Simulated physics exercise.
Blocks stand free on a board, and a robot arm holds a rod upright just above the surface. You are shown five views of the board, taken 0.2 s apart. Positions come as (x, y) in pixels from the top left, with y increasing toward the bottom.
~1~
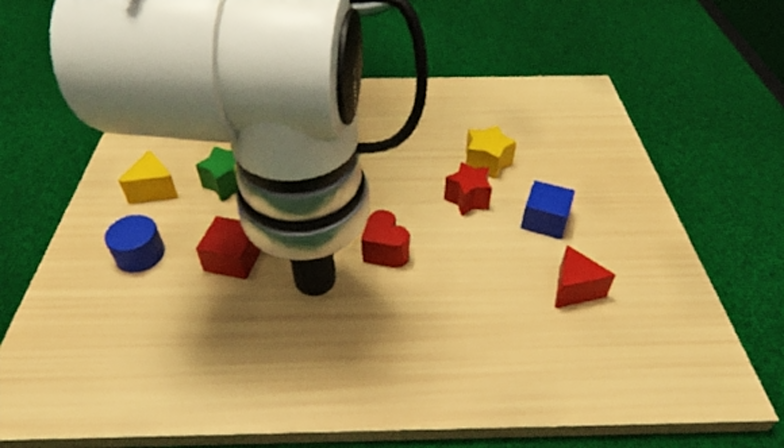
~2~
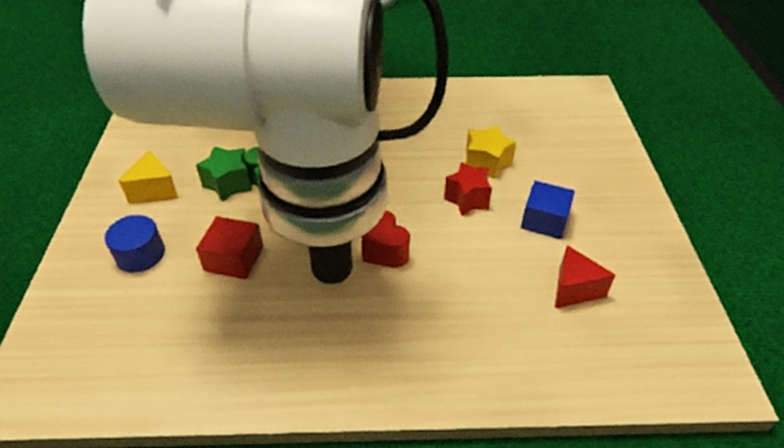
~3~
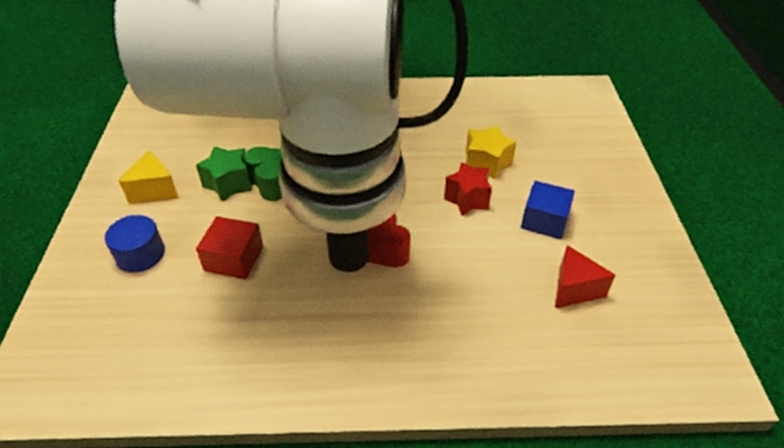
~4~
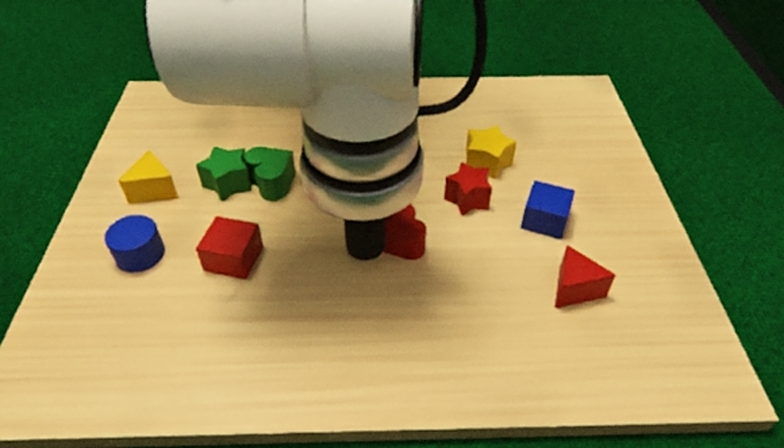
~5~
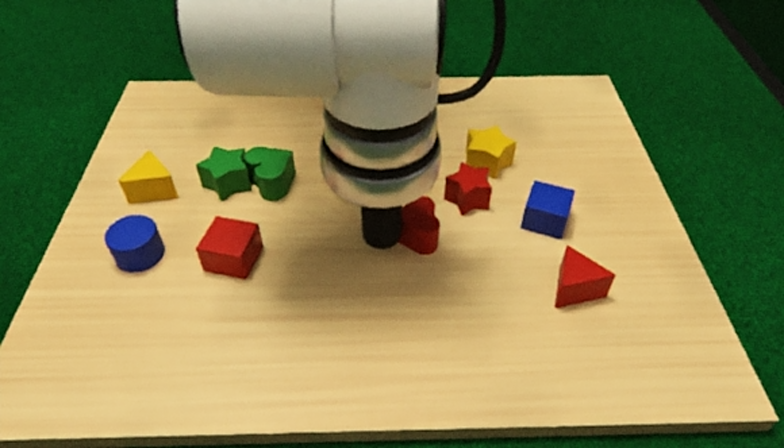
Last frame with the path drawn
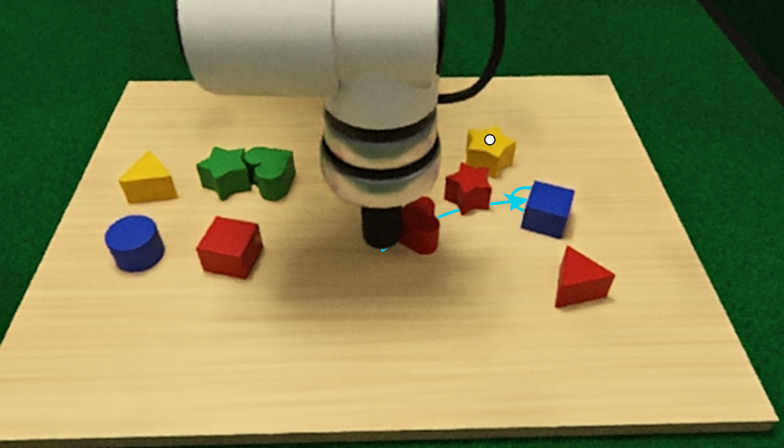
On a wooden board, a robot arm's rod moves right and nudges the red heart rightward.
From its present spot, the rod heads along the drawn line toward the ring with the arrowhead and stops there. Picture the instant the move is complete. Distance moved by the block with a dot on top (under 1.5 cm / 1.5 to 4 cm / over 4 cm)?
My answer is that it shifts under 1.5 cm.
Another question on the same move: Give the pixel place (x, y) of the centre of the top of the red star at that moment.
I'd place it at (528, 155), taking the centre of its top.
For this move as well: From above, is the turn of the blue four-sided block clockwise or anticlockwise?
Twists anticlockwise.
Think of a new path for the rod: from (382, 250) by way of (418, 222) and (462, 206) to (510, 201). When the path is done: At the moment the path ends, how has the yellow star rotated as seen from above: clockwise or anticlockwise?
It twists against the clock when seen from above.
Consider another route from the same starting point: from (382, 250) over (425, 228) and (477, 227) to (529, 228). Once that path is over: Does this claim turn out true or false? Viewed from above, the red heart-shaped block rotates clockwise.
It is true.
Drawn move, from (382, 250) via (427, 223) and (476, 206), ending at (530, 200); the dot is on the yellow star.
On the path given first. One third of the way, rod (429, 208); red heart-shaped block (468, 199), turned 55° clockwise; red star (481, 175), turned 40° anticlockwise.
Two thirds of the way, rod (479, 192); red heart-shaped block (514, 197), turned 90° clockwise; red star (500, 166), turned 80° anticlockwise; blue four-sided block (563, 200), turned 15° anticlockwise.
At the end, rod (533, 186); red heart-shaped block (538, 204), turned 125° clockwise; red star (528, 155), turned 130° anticlockwise; yellow star (495, 136), turned 30° anticlockwise; blue four-sided block (582, 205), turned 40° anticlockwise.
